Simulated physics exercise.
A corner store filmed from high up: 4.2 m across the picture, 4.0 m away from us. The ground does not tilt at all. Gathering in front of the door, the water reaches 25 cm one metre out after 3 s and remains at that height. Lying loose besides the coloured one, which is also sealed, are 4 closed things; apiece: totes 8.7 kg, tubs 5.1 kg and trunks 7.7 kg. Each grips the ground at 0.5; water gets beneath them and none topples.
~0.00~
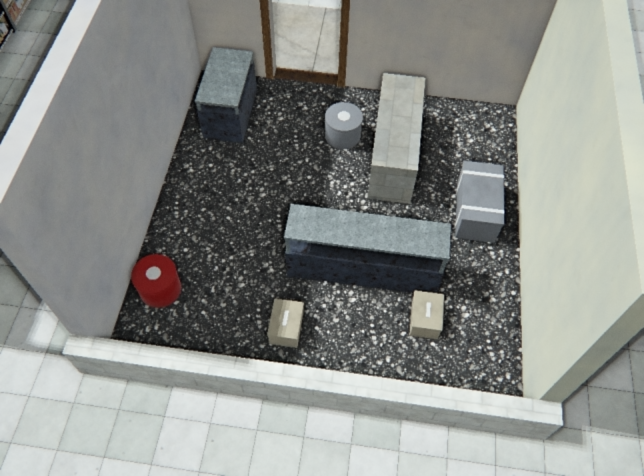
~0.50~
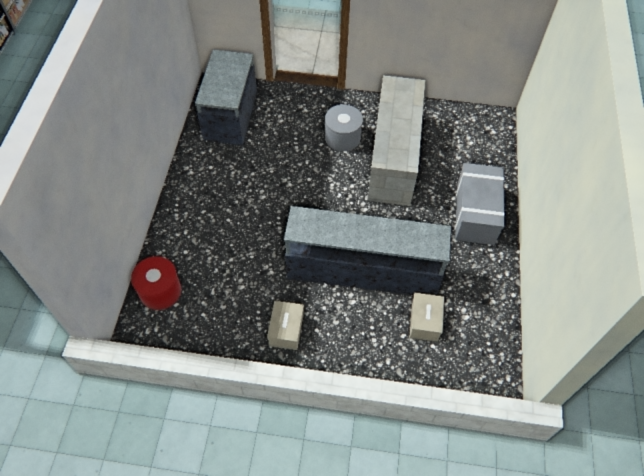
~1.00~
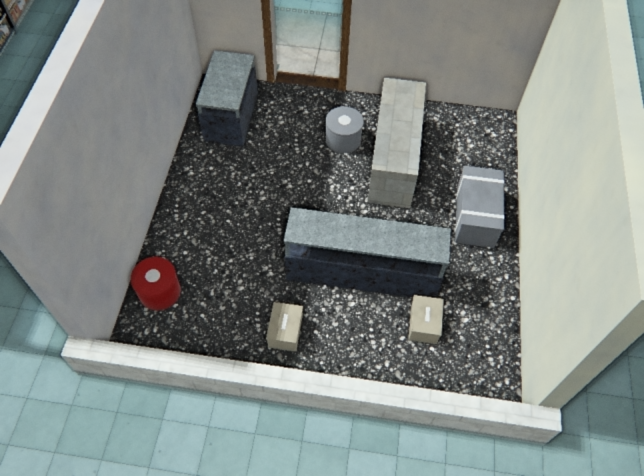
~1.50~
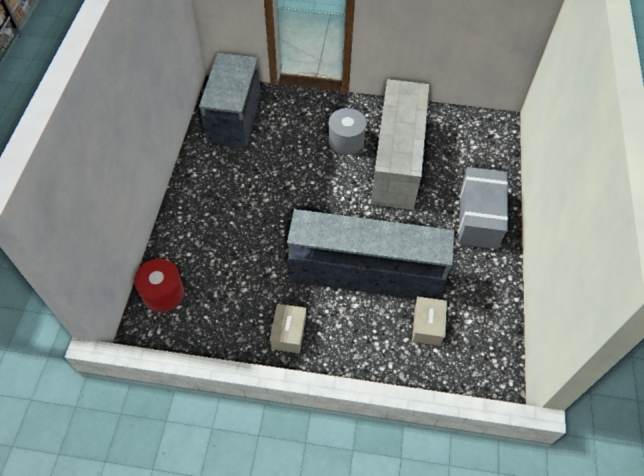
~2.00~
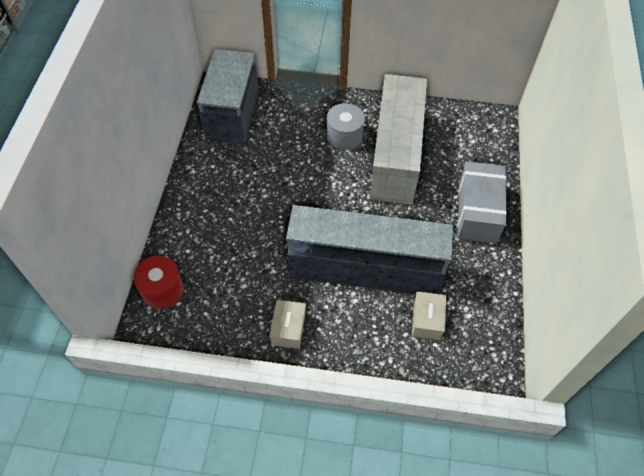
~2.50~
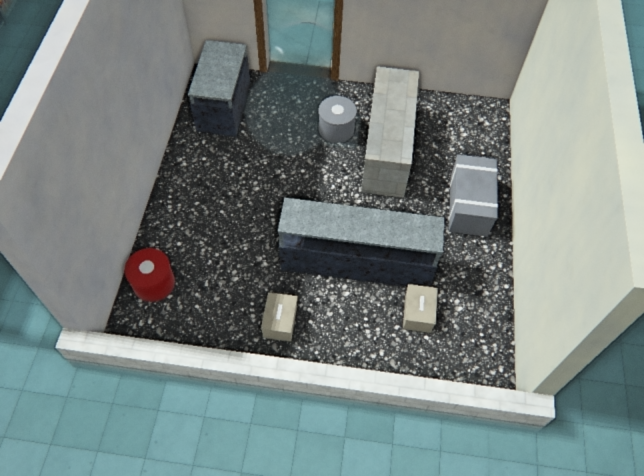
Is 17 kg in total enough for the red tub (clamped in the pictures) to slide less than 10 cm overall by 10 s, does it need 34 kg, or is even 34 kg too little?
It needs 34 kg.
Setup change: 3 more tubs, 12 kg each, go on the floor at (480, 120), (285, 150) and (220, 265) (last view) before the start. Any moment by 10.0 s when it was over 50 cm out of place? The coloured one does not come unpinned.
One by one: Not far enough, too far and too far.
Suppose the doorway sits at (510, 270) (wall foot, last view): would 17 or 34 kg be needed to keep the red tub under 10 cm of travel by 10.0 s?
In that case only the heavier option works.
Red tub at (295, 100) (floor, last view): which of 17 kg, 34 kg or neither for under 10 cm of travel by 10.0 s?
The answer: No weight will do.
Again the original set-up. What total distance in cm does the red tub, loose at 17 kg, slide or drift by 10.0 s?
Total path: Approx. 30 cm.
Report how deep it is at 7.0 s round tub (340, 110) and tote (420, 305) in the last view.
Roughly 3 and 2 cm.
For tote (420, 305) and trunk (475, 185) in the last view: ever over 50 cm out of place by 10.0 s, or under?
The first is within the mark and the second is beyond the mark.
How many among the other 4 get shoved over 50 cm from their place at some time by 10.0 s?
It works out to 3.
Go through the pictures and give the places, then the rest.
In the first frame, the red tub at (154, 273), on the bottom; 0.0 m2 under water; 0 of 5 have shifted.
In the second frame, the red tub at (153, 276), on the bottom; water covers 0.0 m2; 0 of 5 have shifted.
In the third frame, the red tub at (153, 276), on the bottom; 0.0 m2 under water; 0 of 5 have shifted.
In the fourth frame, the red tub at (156, 278) rests on the ground; 0.0 m2 under water; 0 of 5 have shifted.
In the fifth frame, the red tub at (156, 275), on the bottom; water covers 0.3 m2; 0 of 5 have shifted.
In the sixth frame, the red tub at (147, 267), on the bottom; 1.2 m2 under water; 0 of 5 have shifted.
After 3.5 s the red tub would be 0 cm from its start with 17 kg and 0 cm from its start with 34 kg; 0 cm of water round it then.
After 4.5 s the red tub would be 0 cm from its start with 17 kg and 0 cm from its start with 34 kg; 3 cm of water round it then.
After 7.0 s the red tub would be 11 cm from its start with 17 kg and 0 cm from its start with 34 kg; 12 cm of water round it then.
After 10.0 s the red tub would be 24 cm from its start with 17 kg and 0 cm from its start with 34 kg; 13 cm of water round it then.
